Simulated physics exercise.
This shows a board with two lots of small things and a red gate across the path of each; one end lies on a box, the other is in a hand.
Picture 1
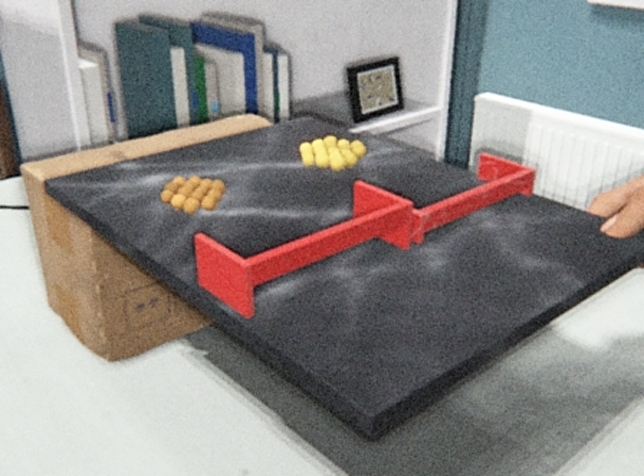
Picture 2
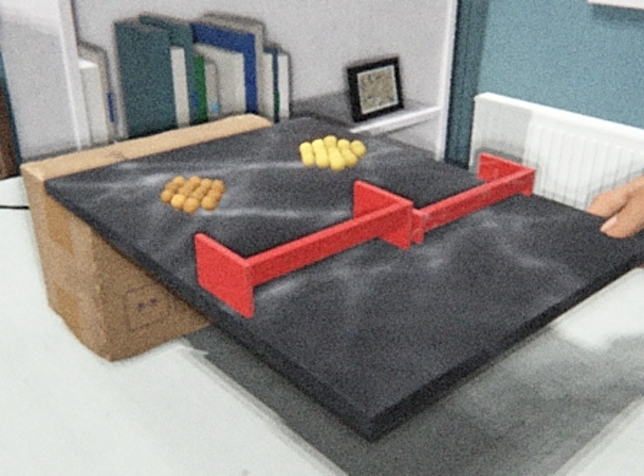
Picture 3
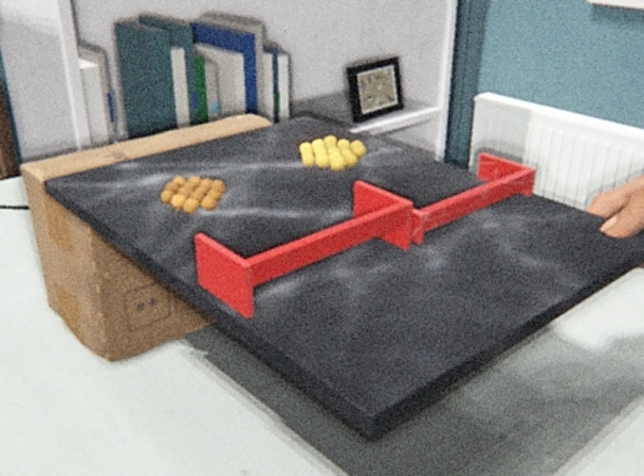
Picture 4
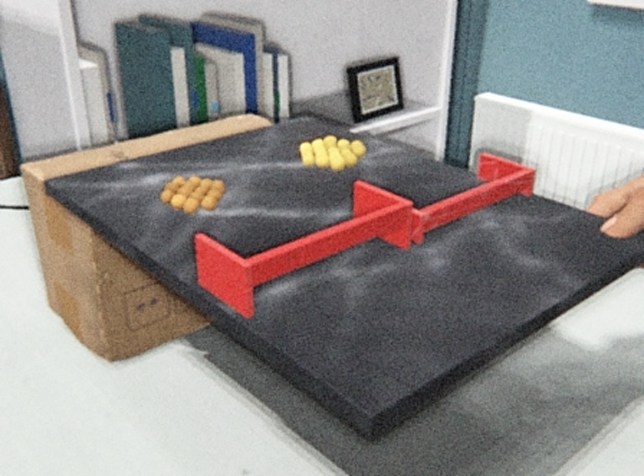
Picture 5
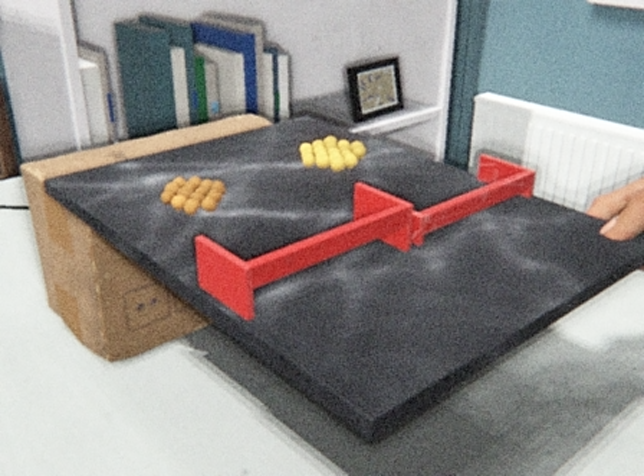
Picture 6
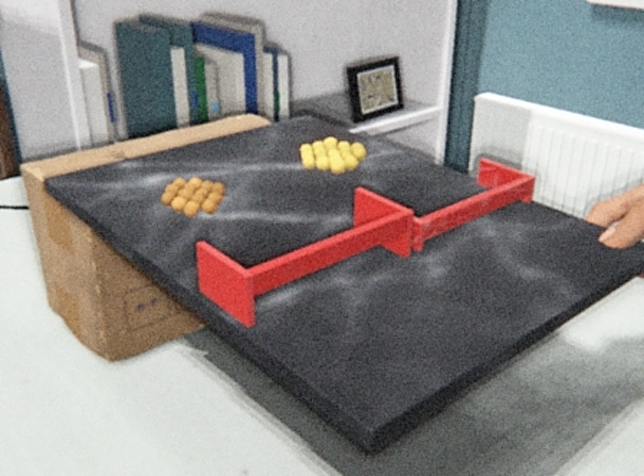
On a dark board resting on a box, small balls stay still as a hand barely lowers one end.
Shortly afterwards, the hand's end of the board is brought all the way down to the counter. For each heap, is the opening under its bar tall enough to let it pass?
Nearer handful: Yes, it passes under. Farther handful: No, it is stopped.
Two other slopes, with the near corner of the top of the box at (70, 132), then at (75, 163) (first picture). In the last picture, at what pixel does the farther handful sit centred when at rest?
(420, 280), then (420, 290).
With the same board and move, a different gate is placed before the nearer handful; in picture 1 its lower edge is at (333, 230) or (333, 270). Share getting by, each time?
Roughly 100 % and 0 %.
Then, 0.70 s later than the last frame, board sloping at 16°; nearer handful where it was; farther handful where it was.
Then, 1.31 s later than the last frame, board sloping at 28°; nearer handful the larger part past its gate; farther handful has reached its gate.
Then, 1.83 s later than the last frame, board resting at 28°; nearer handful every one past its gate; farther handful has reached its gate.
When it is over, board resting at 28°; nearer handful every one past its gate; farther handful gathered behind its gate.
